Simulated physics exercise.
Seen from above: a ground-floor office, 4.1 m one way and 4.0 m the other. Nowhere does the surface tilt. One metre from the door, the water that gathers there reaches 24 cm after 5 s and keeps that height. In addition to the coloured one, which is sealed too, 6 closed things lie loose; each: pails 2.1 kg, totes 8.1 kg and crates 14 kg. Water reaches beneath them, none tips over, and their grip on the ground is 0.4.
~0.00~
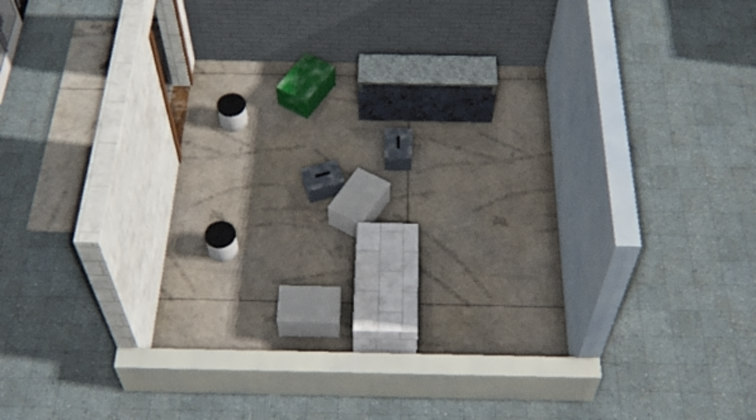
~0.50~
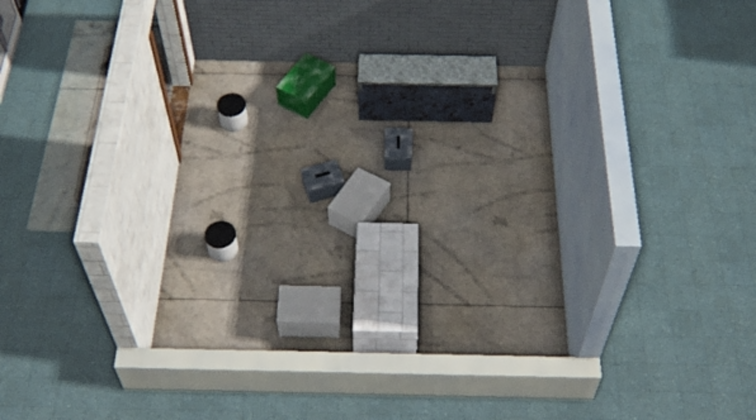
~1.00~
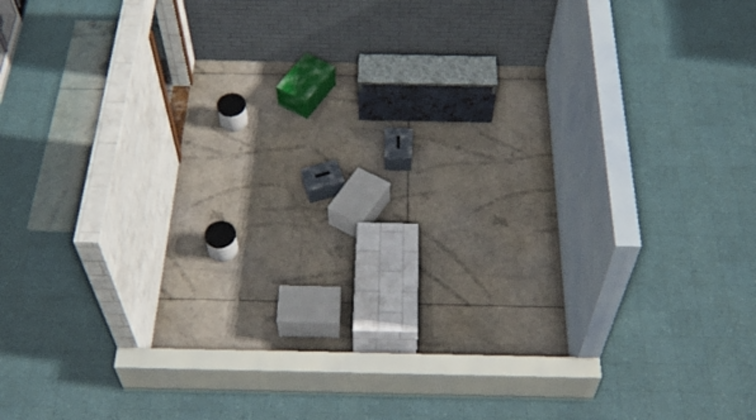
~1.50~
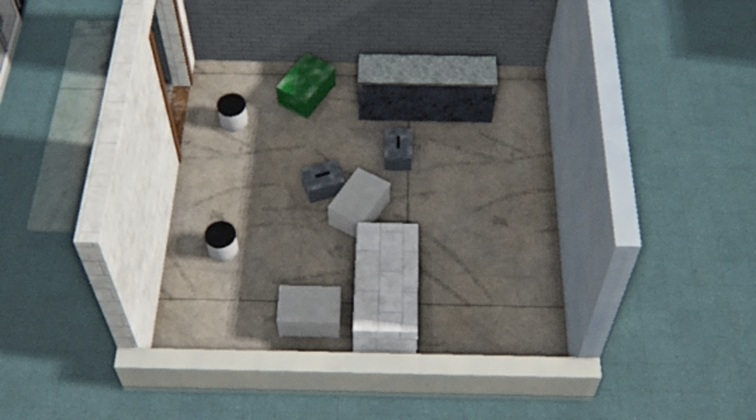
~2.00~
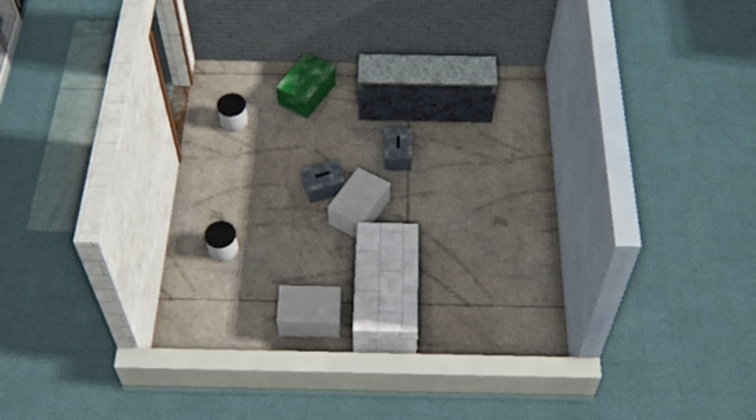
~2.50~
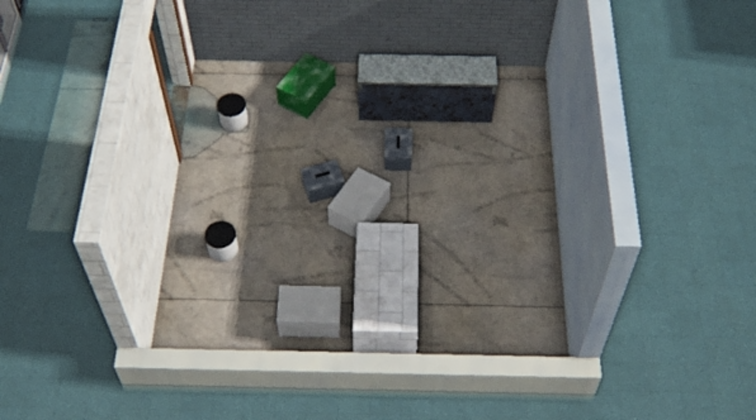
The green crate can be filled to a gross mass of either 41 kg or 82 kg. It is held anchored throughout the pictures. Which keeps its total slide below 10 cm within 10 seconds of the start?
Larger mass.
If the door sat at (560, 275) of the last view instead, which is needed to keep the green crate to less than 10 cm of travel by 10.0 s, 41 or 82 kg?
Moved there, the light choice works.
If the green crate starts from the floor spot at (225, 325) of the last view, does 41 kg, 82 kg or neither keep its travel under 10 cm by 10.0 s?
Note: Both OK.
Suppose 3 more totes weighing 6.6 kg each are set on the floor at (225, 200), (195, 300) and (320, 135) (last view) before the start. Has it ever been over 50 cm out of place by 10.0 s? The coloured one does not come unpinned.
One by one: Not far enough, not far enough and too far.
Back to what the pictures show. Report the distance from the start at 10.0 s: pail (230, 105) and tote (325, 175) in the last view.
First 250 cm, then 140 cm.
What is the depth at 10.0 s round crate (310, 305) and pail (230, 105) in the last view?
Roughly 7 and 9 cm.
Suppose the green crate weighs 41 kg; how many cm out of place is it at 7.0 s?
Shift: Roughly 30 cm.
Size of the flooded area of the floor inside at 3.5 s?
Wet: Near 2.0 m2.
After 3.5 s the green crate would be 0 cm from its start with 41 kg and 0 cm from its start with 82 kg; 2 cm of water round it then.
After 4.5 s the green crate would be 0 cm from its start with 41 kg and 0 cm from its start with 82 kg; 6 cm of water round it then.
After 7.0 s the green crate would be 34 cm from its start with 41 kg and 0 cm from its start with 82 kg; 10 cm of water round it then.
After 10.0 s the green crate would be 36 cm from its start with 41 kg and 0 cm from its start with 82 kg; 9 cm of water round it then.
